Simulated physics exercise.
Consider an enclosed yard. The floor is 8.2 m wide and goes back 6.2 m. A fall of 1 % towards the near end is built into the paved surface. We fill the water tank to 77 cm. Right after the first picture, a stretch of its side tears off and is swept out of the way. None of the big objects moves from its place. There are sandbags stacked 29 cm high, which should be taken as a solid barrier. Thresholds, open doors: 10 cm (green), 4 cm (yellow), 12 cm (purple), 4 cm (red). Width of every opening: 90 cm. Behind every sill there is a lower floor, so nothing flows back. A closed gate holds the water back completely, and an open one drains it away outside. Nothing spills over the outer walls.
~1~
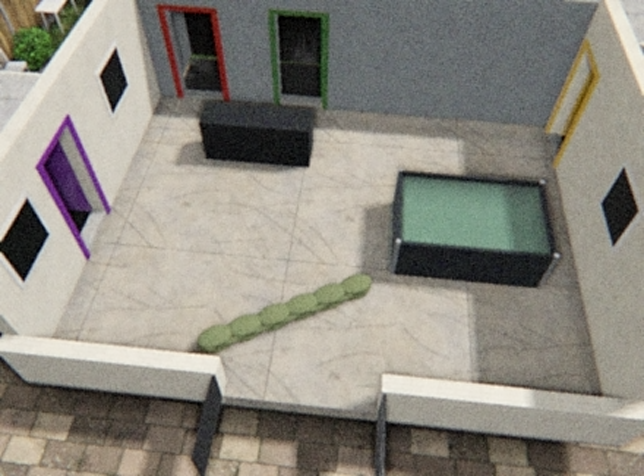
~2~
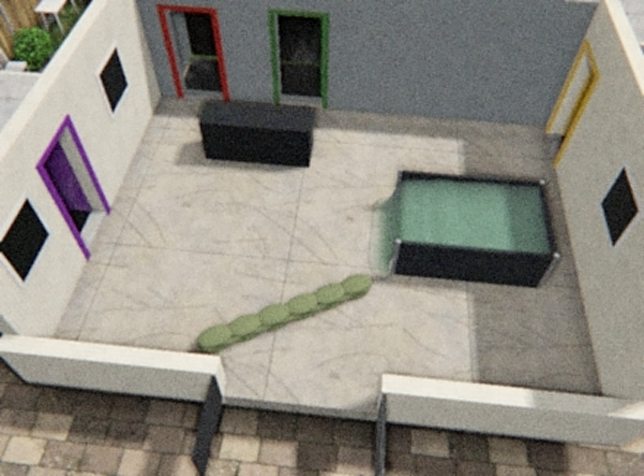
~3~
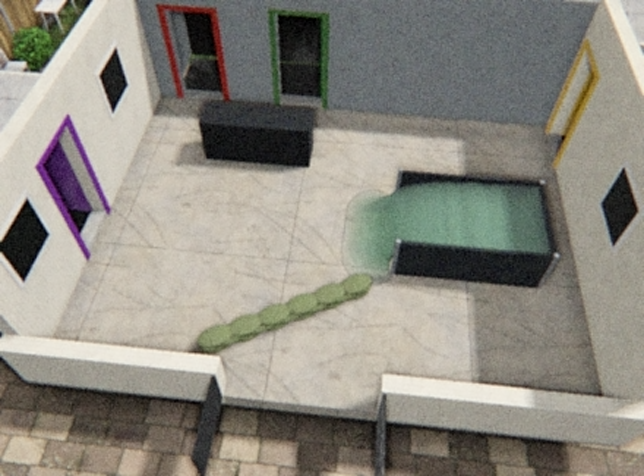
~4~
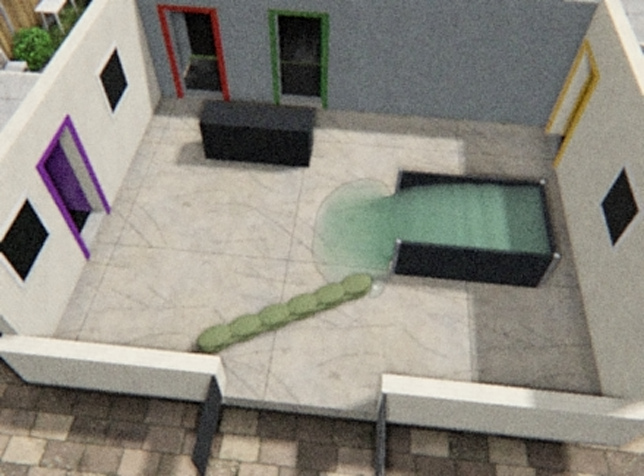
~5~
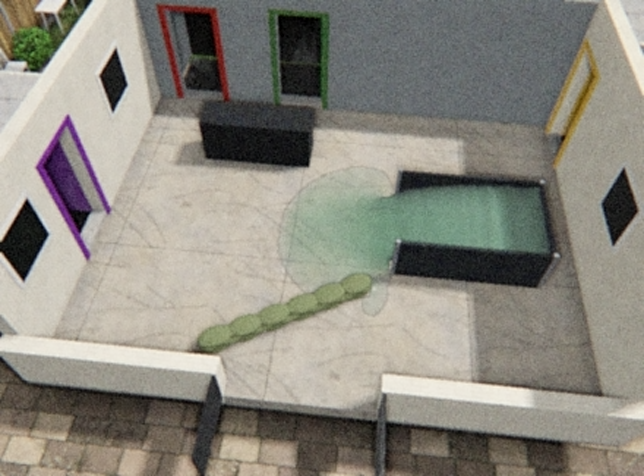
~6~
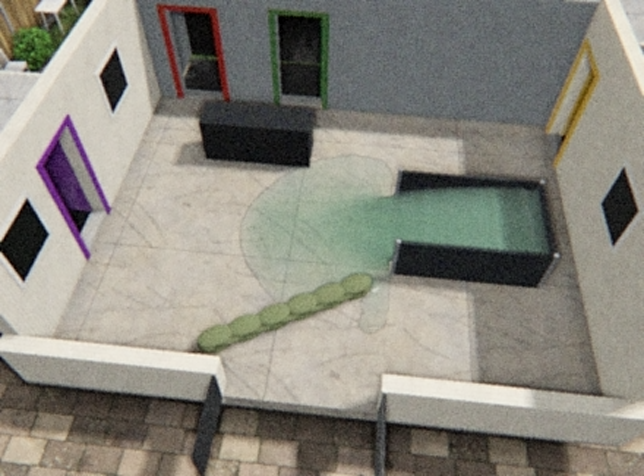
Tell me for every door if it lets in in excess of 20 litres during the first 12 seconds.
In the first 12 seconds the green door does not let in over 20 litres; the yellow door does not let in over 20 litres; the purple door lets in over 20 litres; the red door lets in over 20 litres.
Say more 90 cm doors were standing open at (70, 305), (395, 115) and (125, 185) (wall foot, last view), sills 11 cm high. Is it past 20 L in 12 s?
Note, doorways in listed order: Goes beyond, stays short, goes beyond.
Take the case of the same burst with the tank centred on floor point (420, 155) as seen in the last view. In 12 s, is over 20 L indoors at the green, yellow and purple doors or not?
Compared with that limit, green overshoots, yellow falls short and purple falls short.
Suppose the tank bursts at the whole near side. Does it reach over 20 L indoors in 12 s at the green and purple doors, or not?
Result: Green limit not passed, purple limit not passed.
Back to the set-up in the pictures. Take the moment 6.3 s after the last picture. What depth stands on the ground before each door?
Centimetres: Green 5 / yellow 0 / purple 7 / red 8.
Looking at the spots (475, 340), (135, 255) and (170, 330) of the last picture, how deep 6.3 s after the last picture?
Listed order: 2 / 8 / 13 cm.
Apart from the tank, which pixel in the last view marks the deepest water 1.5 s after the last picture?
In the final picture, near (134, 178).
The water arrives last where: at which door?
The yellow door.
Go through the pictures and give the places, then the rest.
The water tank at (472, 214) is whole and still, 77 cm deep, in the first frame.
Water pours out at (397, 226) and has run 0.9 m, to (390, 200); typically 10 cm deep outside, 77 cm at the water tank's back, in the second frame.
The front is at (361, 279), 1.1 m from the gap at (397, 228); 1.3 m2 of floor is under water; 77 cm left at the back of the water tank, in the third frame.
The front is at (320, 263), 1.4 m from the gap at (396, 229); 2.6 m2 of floor is under water; 77 cm left at the back of the water tank, in the fourth frame.
Water pours out at (396, 230) and has run 2.0 m, to (283, 248); typically 8 cm deep outside, 73 cm at the water tank's back, in the fifth frame.
Water pours out at (396, 230) and has run 2.6 m, to (245, 233); typically 6 cm deep outside, 65 cm at the water tank's back, in the sixth frame.
Then, 0.7 s after the last picture water covers 35 % of the floor and is deepest (33 cm) near (387, 255); green door not reached, yellow door not reached, purple door 4 cm at the sill, 0 L in, red door not reached.
Then, 1.5 s after the last picture water covers 45 % of the floor and is deepest (32 cm) near (134, 178); green door 11 cm at the sill, 0 L in, yellow door not reached, purple door 24 cm at the sill, 26 L in, red door not reached.
Then, 2.8 s after the last picture water covers 55 % of the floor and is deepest (32 cm) near (75, 289); green door 7 cm at the sill, 2 L in, yellow door not reached, purple door 24 cm at the sill, 106 L in, red door 11 cm at the sill, 4 L in.
Then, 6.3 s after the last picture water covers 70 % of the floor and is deepest (17 cm) near (102, 366); green door 5 cm at the sill, 2 L in, yellow door not reached, purple door 7 cm at the sill, 144 L in, red door 8 cm at the sill, 80 L in.
Then, 11.3 s after the last picture water covers 90 % of the floor and is deepest (10 cm) near (248, 316); green door 3 cm at the sill, 2 L in, yellow door 4 cm at the sill, 0 L in, purple door 7 cm at the sill, 144 L in, red door 6 cm at the sill, 108 L in.
